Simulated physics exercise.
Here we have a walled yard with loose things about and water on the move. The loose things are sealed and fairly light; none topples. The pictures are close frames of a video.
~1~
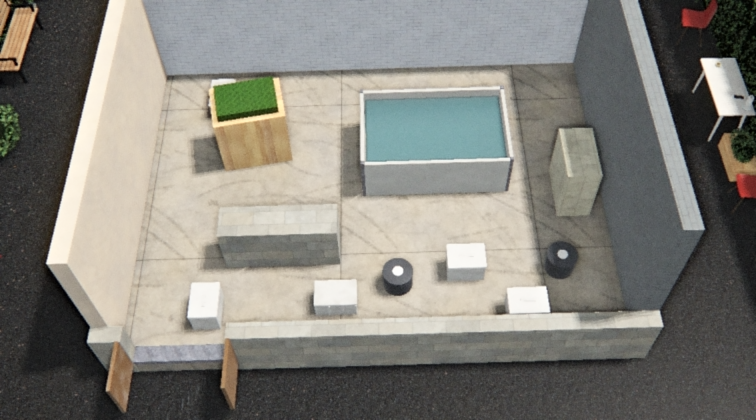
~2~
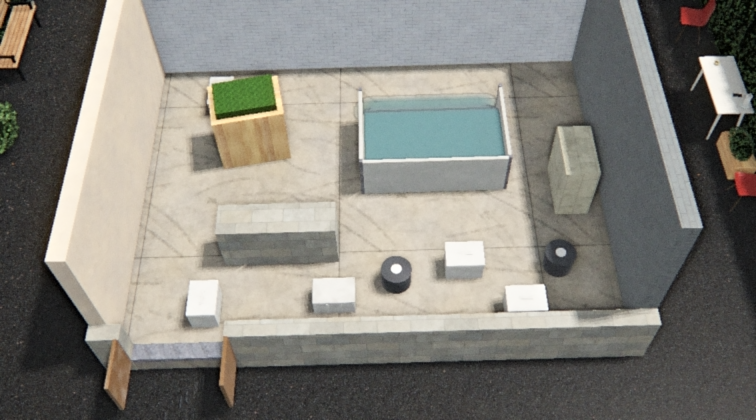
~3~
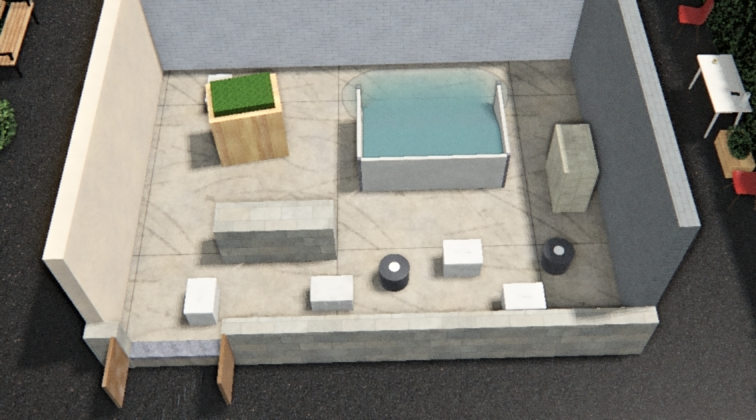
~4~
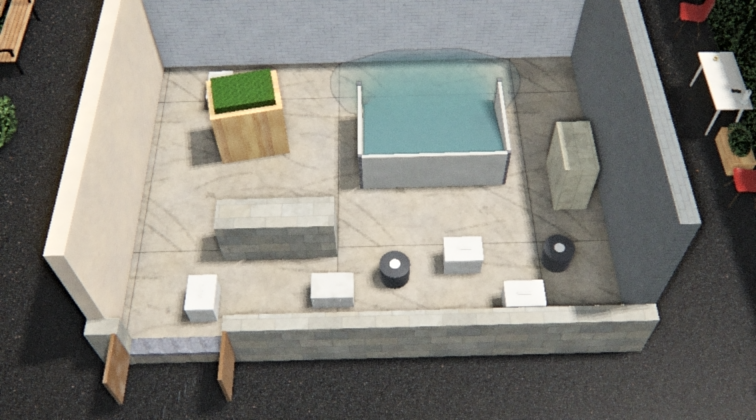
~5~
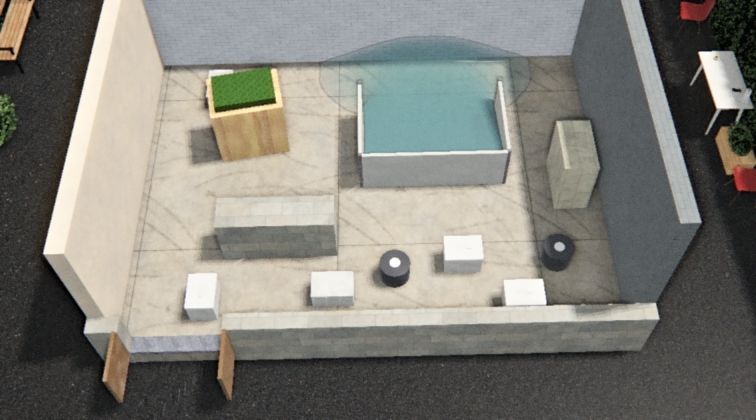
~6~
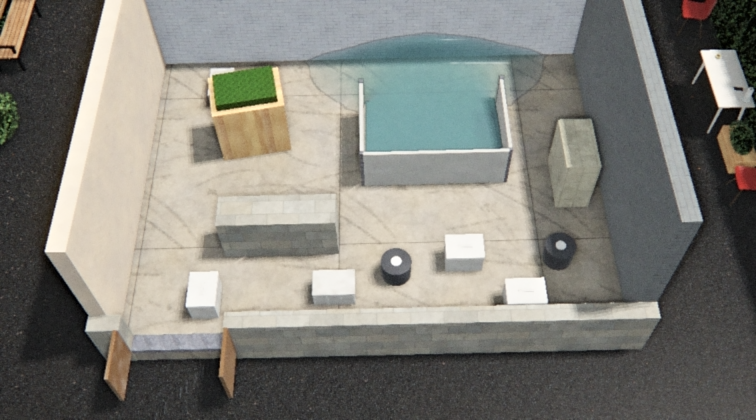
A walled yard with a pale paved floor is seen from high above, the view shifting only very slightly. A grass-topped wooden box stands at the upper left, a white-walled pool of blue-green water at upper centre, grey blocks at left centre and right, and small white boxes and two dark cylinders near the front. The pool's back side opens, and water spreads backward and sideways across the floor to the rear wall, while the loose things stay still.
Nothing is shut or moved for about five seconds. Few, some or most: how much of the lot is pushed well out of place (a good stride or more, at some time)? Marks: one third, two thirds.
Share: Under a third.
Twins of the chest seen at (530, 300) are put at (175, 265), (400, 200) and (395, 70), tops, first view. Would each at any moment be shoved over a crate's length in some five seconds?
In that order: Short of that, not that far, yes.
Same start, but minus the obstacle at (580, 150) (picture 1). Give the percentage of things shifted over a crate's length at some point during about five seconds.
Some 40 per cent.
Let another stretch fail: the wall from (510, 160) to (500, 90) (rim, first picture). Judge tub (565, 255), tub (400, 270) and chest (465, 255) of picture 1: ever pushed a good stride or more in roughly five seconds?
As listed: Swept aside, swept aside, no.
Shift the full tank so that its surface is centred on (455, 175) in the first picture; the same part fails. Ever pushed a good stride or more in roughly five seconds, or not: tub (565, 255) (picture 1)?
Answer: Yes.
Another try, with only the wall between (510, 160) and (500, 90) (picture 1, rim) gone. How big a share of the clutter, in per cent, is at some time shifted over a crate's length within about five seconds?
Close to 70 %.
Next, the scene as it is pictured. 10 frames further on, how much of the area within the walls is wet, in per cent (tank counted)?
About 40 per cent.
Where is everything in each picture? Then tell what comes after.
The first picture shows a chest at (204, 300) rests on the ground; a chest at (466, 255) rests on the ground; 0 of 7 have shifted.
The second picture shows a chest at (202, 297) rests on the ground; a chest at (465, 253) rests on the ground; 0 of 7 have shifted.
The third picture shows a chest at (200, 295) rests on the ground; a chest at (463, 252) rests on the ground; 0 of 7 have shifted.
The fourth picture shows a chest at (201, 292), on the bottom; a chest at (463, 249) rests on the ground; 0 of 7 have shifted.
The fifth picture shows a chest at (201, 290), on the bottom; a chest at (463, 247), on the bottom; 0 of 7 have shifted.
The sixth picture shows a chest at (202, 289) rests on the ground; a chest at (465, 246) rests on the ground; 0 of 7 have shifted.
A moment on, 0 of 7 are well off their spots; 0 afloat.
Next, 1 of 7 are well off their spots; 1 afloat.
Later, 1 of 7 are well off their spots; 0 afloat.
In the end, 1 of 7 are well off their spots, and 1 have been at some point; 2 afloat.
